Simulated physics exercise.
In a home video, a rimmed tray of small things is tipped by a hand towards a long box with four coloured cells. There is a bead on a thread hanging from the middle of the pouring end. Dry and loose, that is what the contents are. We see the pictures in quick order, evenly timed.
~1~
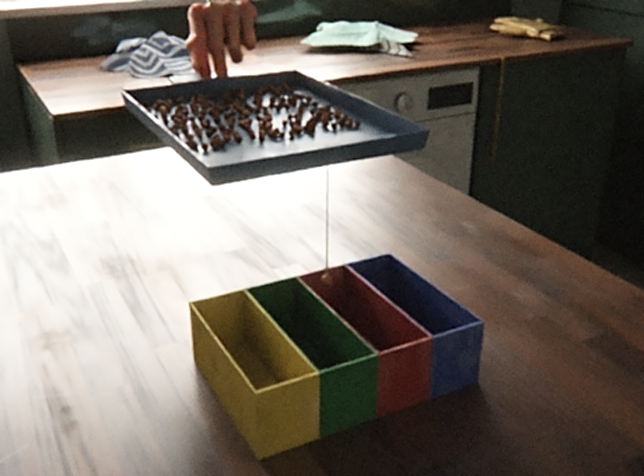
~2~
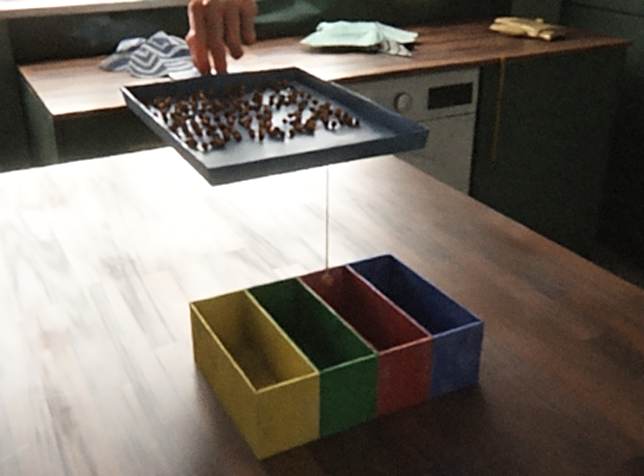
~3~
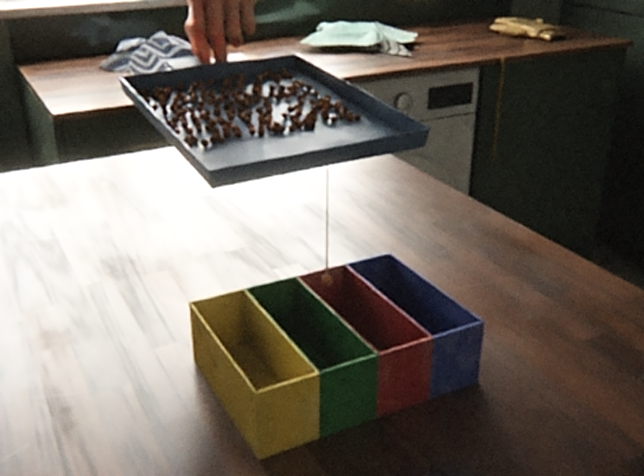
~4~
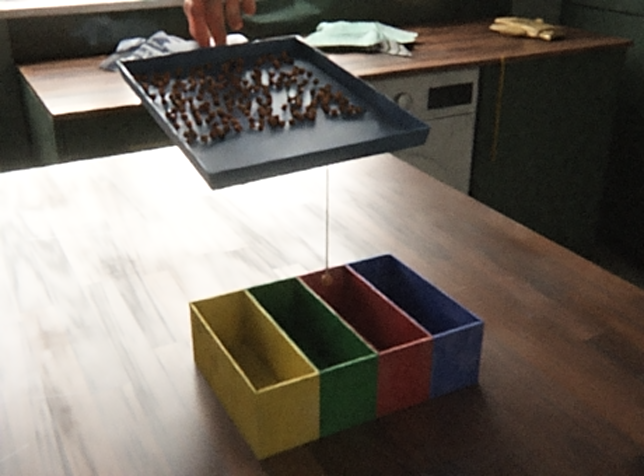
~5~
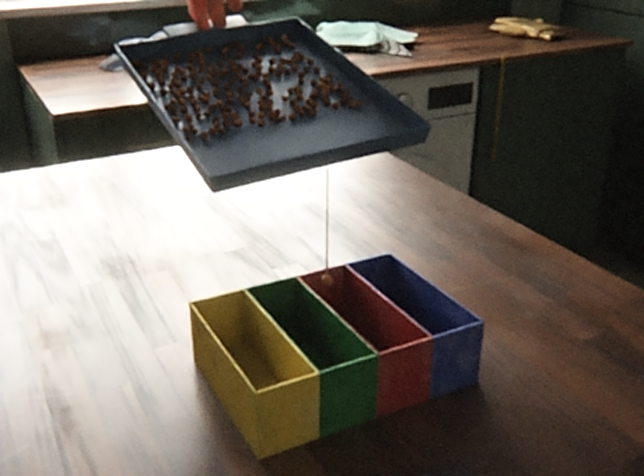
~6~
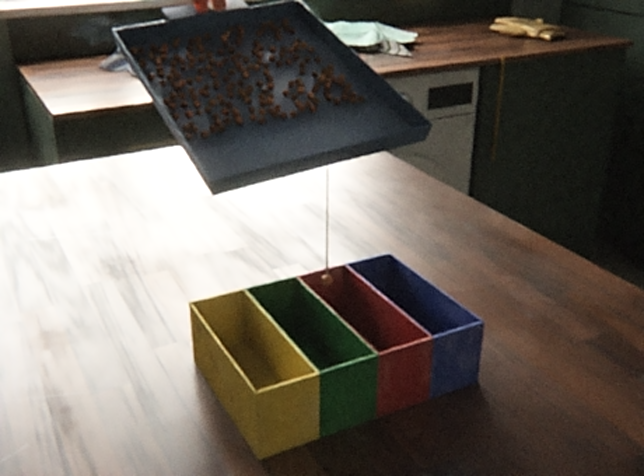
At the start, a hand holds the far edge of a dark rimmed tray of small brown pieces, nearly level above a box with yellow, green, red and blue cells. The tray's far side then rises steadily, its near edge dipping slightly at the left corner, while the box stays still.
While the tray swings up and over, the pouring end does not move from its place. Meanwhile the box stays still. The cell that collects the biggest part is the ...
... Yellow one.
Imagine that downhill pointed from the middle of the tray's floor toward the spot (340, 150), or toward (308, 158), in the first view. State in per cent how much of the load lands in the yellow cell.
Well, 0 percent for one and then 30 percent for the other.
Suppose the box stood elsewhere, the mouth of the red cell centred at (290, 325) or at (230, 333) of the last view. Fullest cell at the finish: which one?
Going by the two tries in order: The cell in green, then red.
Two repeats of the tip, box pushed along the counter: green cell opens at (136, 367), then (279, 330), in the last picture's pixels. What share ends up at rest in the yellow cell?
It comes to near 0 per cent the first time and near 40 per cent the second time.
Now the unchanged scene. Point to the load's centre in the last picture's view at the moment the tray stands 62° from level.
I'd put the middle of the pieces at roughly (259, 175).
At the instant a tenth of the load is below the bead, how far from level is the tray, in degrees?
Reading: Some 65°.
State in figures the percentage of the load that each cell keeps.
So the yellow cell ends up with 70 % of the load, the green cell with 20 %, the red cell with 0 %, and the blue cell with 0 %.
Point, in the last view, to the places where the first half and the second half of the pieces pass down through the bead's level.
Early half (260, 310), late half (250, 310).
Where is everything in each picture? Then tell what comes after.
The first frame shows corners of the pouring end near (211, 165) and (425, 129), level; middle of the load near (246, 115), cereal balls; bead on its thread near (327, 280); yellow cell near (288, 409); green cell near (348, 390); red cell near (404, 371); blue cell near (456, 354).
The second frame shows corners of the pouring end near (211, 166) and (425, 129), level; middle of the load near (246, 112).
The third frame shows corners of the pouring end near (212, 168) and (426, 128), tipped barely, lowest at the left corner; middle of the load near (246, 105).
The fourth frame shows corners of the pouring end near (212, 171) and (426, 126), tipped a little, lowest at the left corner; middle of the load near (246, 95).
The fifth frame shows corners of the pouring end near (212, 175) and (427, 125), tipped a little, lowest at the left corner; middle of the load near (245, 84).
The sixth frame shows corners of the pouring end near (212, 178) and (428, 123), tipped clearly, lowest at the left corner; middle of the load near (246, 76), near a quarter on the move; yellow cell near (288, 409); green cell near (348, 390); red cell near (404, 371); blue cell near (456, 354).
Shortly afterwards, tray tipped steeply; the bulk on the tray; a little in the yellow cell; only a few in the green cell; a little falling or outside the box.
Next, tray tipped past a quarter turn; near a third on the tray; near a quarter in the yellow cell; a little in the green cell; only a few in the red cell; near a quarter falling or outside the box.
Some moments later, tray tipped past a quarter turn; near two thirds in the yellow cell; near a quarter in the green cell; a little in the red cell; a little falling or outside the box.
In the end, tray tipped past a quarter turn; near two thirds in the yellow cell; near a quarter in the green cell; a little in the red cell; none at all in the blue cell; a little outside the box.
